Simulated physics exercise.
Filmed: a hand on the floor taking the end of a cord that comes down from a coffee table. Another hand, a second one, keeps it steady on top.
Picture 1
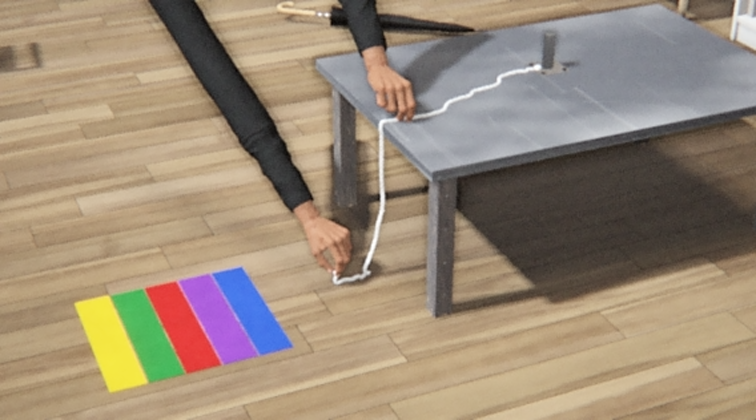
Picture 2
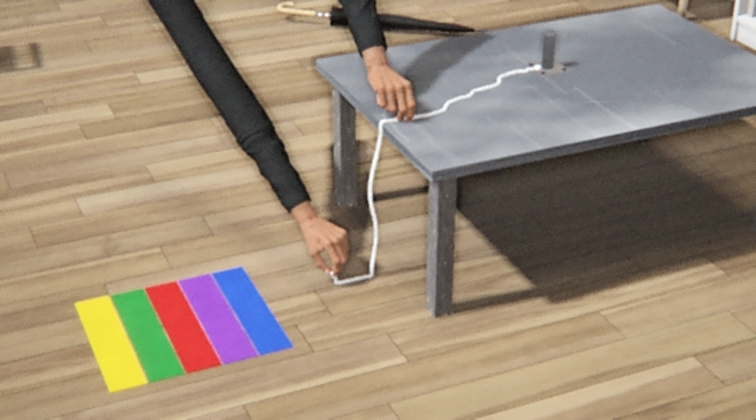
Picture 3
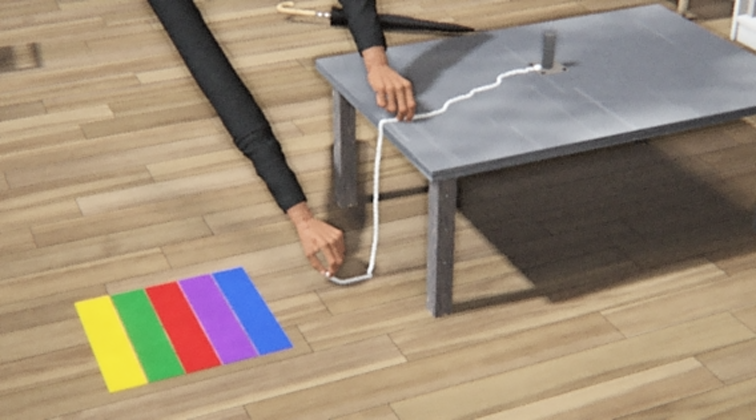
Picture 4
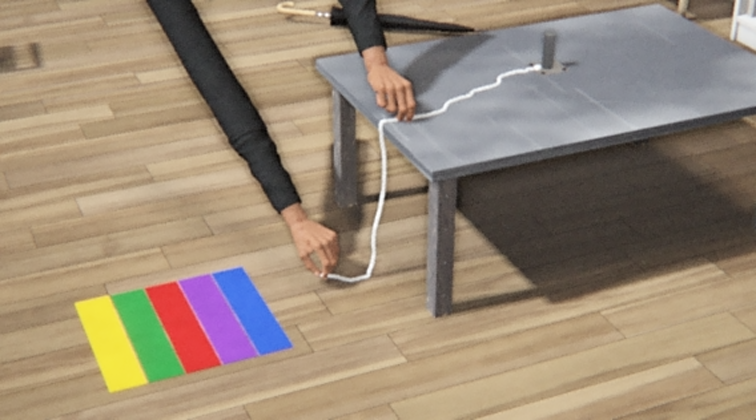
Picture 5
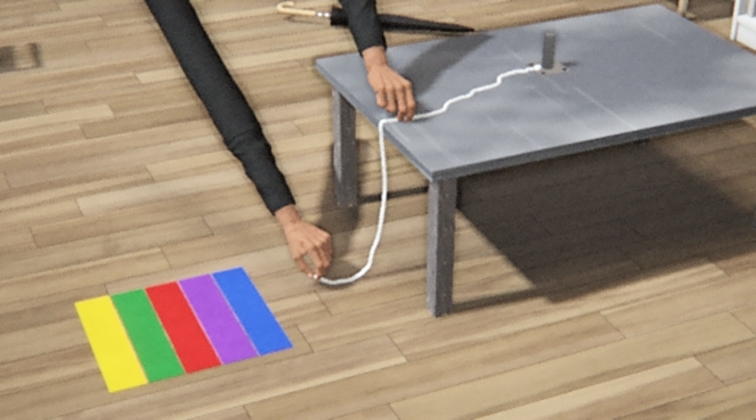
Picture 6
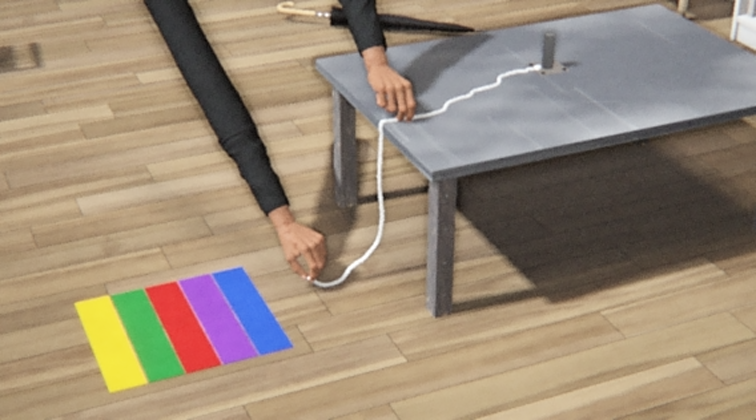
A room with a light wooden plank floor is seen from above at an angle, the view staying still. A white cord runs across a grey coffee table at right and down to the floor, near yellow, green, red, purple and blue stripes at lower left. One hand holds the cord steady at the table's edge while the other slides its end slightly leftward along the floor, smoothing the lower bend into a curve.
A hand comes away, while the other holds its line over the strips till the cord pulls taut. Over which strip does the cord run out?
Over the purple strip.
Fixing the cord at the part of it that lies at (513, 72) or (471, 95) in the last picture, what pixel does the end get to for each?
Near (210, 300) and (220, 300).
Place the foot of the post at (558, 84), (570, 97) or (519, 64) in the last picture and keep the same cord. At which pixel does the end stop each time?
In order, it comes out close to (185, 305), (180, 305) and (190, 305).
A little later, end near (274, 286); short of the strips.
Next, end near (233, 295); over blue.
When it is tight, end near (209, 301); over purple. It gets as far as the purple strip.
